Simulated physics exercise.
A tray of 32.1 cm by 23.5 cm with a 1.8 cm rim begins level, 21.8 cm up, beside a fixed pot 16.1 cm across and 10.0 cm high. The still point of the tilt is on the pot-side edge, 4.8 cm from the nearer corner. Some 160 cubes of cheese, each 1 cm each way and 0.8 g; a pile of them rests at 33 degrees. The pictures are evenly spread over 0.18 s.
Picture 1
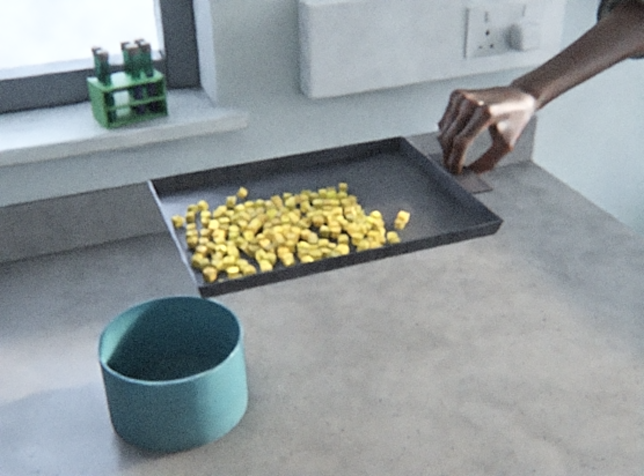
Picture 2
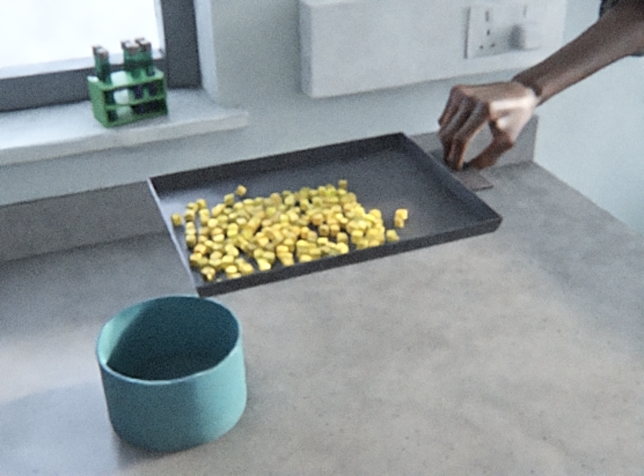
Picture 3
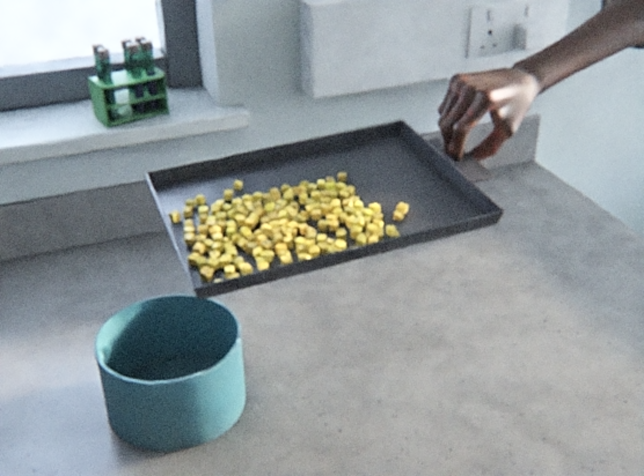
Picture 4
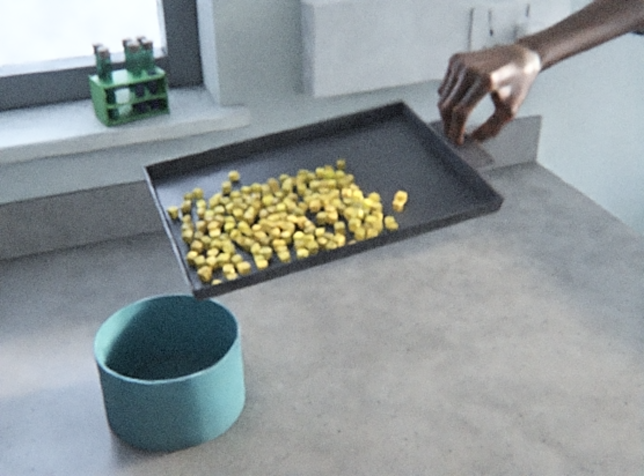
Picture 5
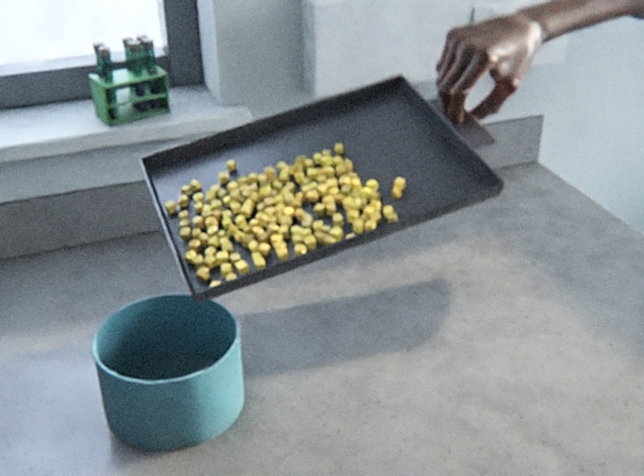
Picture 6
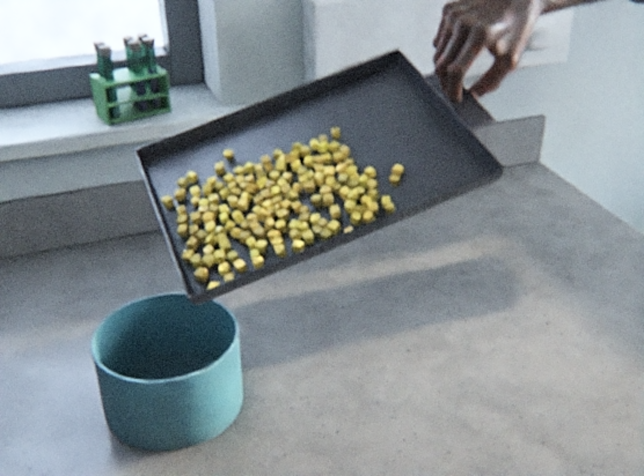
A hand raises the right side of a dark tray of yellow cubes, tilting it left.
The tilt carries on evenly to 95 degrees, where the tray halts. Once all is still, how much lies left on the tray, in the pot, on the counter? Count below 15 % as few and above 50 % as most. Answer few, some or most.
Tray few, pot few, counter most.
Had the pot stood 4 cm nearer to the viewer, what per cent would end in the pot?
It would be near 20 per cent.
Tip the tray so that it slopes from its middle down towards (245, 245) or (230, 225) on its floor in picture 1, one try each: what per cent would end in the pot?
Some 10 and 55 per cent.
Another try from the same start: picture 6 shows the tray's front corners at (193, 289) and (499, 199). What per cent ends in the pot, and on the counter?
Pot 0, counter 100.
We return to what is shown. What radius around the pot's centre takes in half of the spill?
About 18 cm.
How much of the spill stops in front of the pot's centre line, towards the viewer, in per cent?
About 100 per cent.
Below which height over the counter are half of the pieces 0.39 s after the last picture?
Roughly 24 cm.
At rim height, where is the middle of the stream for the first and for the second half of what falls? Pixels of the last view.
First near (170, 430), later near (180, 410).
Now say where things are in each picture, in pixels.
The first picture shows tray tilt 0 degrees, front corners at (201, 283) and (497, 219); middle of the pieces at (286, 230); pot at (170, 336).
The second picture shows tray tilt 1 degrees, front corners at (199, 283) and (497, 217); middle of the pieces at (285, 228).
The third picture shows tray tilt 3 degrees, front corners at (197, 284) and (498, 209), lowest corner left front; middle of the pieces at (284, 224).
The fourth picture shows tray tilt 8 degrees, front corners at (195, 287) and (498, 197), lowest corner left front; middle of the pieces at (283, 218).
The fifth picture shows tray tilt 13 degrees, front corners at (193, 290) and (498, 182), lowest corner left front; middle of the pieces at (280, 210).
The sixth picture shows tray tilt 19 degrees, front corners at (192, 293) and (498, 167), lowest corner left front; middle of the pieces at (277, 202); pot at (165, 334).
Then, 0.23 s after the last picture, tilt 57 degrees; the tray holds 100 %, the pot 0 %.
Then, 0.39 s after the last picture, tilt 84 degrees; the tray holds 90 %, the pot 0 %.
Then, 0.67 s after the last picture, tilt 95 degrees; the tray holds 0 %, the pot 0 %.
In the end, tray 0 %, pot 0 %, counter 100 %.
